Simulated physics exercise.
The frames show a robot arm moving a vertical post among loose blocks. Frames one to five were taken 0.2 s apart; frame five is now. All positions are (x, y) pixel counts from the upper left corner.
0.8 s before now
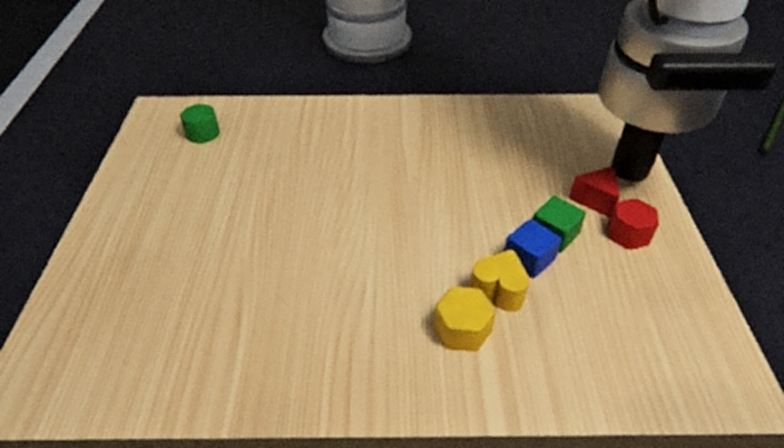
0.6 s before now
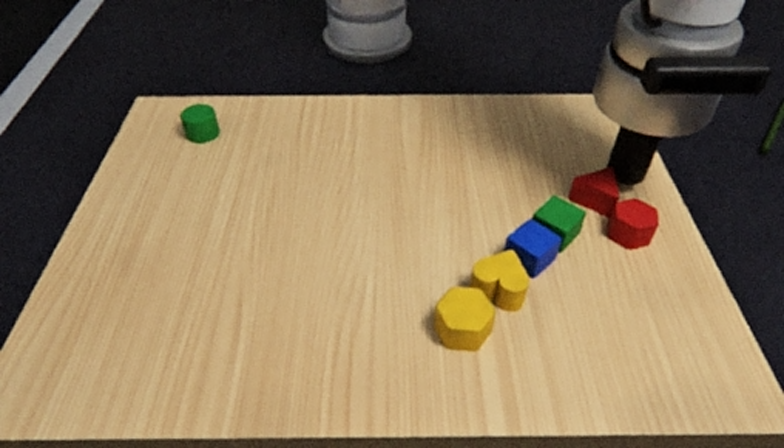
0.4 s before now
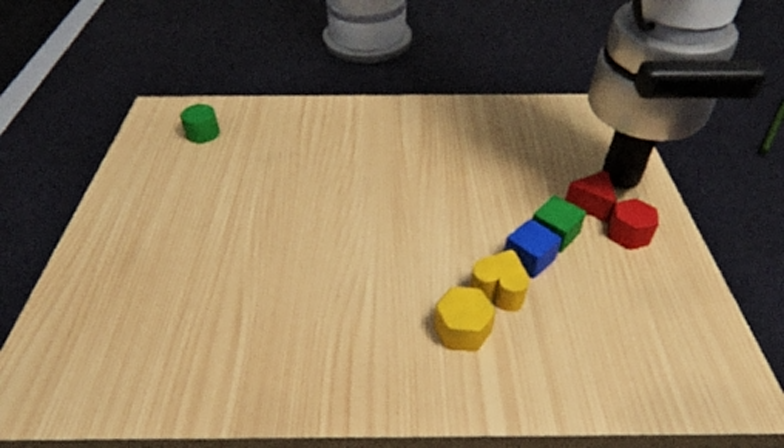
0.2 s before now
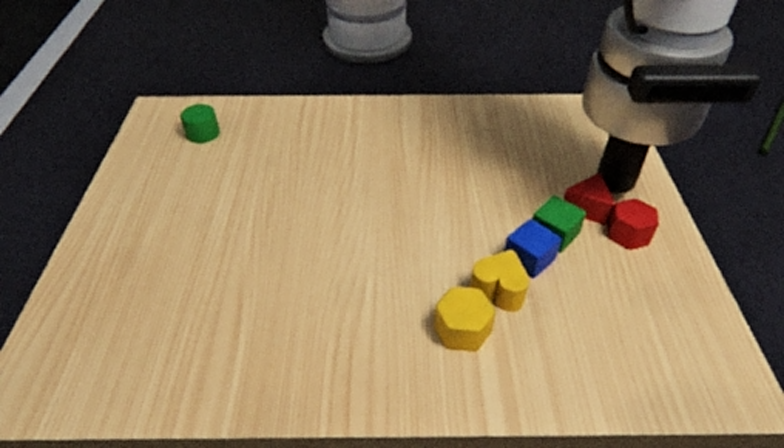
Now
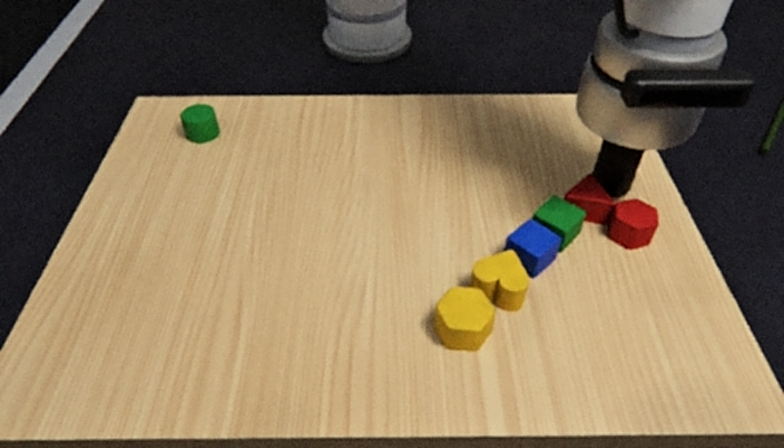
At first, a robot arm's dark vertical post stands just behind a red three-sided block at the right of a wooden board, near a diagonal row of green, blue and yellow blocks. The post then moves slightly left and toward the viewer, nudging the red block a little, while the other blocks stay still.
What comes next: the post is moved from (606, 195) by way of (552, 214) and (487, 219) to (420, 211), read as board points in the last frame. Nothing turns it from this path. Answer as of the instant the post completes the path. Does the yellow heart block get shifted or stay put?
Displaced.
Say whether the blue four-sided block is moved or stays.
The result: It moves.
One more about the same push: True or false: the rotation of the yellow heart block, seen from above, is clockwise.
Verdict: True.
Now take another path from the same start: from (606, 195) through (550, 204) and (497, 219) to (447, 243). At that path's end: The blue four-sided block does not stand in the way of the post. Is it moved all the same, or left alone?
That block ends up displaced.
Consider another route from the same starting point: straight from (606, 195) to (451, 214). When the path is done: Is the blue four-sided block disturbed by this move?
The blue four-sided block will not stay where it is.
On the path given first. One third of the way, post at (553, 204); yellow heart block at (499, 284), turned 25° clockwise; blue four-sided block at (525, 254), turned 40° anticlockwise; green four-sided block at (525, 225), turned 35° anticlockwise; red three-sided block at (525, 201).
Two thirds of the way, post at (487, 210); yellow heart block at (501, 290), turned 35° clockwise; blue four-sided block at (526, 259), turned 50° anticlockwise; green four-sided block at (518, 229), turned 45° anticlockwise; red three-sided block at (455, 206), turned 20° anticlockwise.
At the end, post at (420, 202); yellow heart block at (501, 290), turned 35° clockwise; blue four-sided block at (526, 259), turned 50° anticlockwise; green four-sided block at (518, 229), turned 45° anticlockwise; red three-sided block at (402, 210), turned 50° anticlockwise.
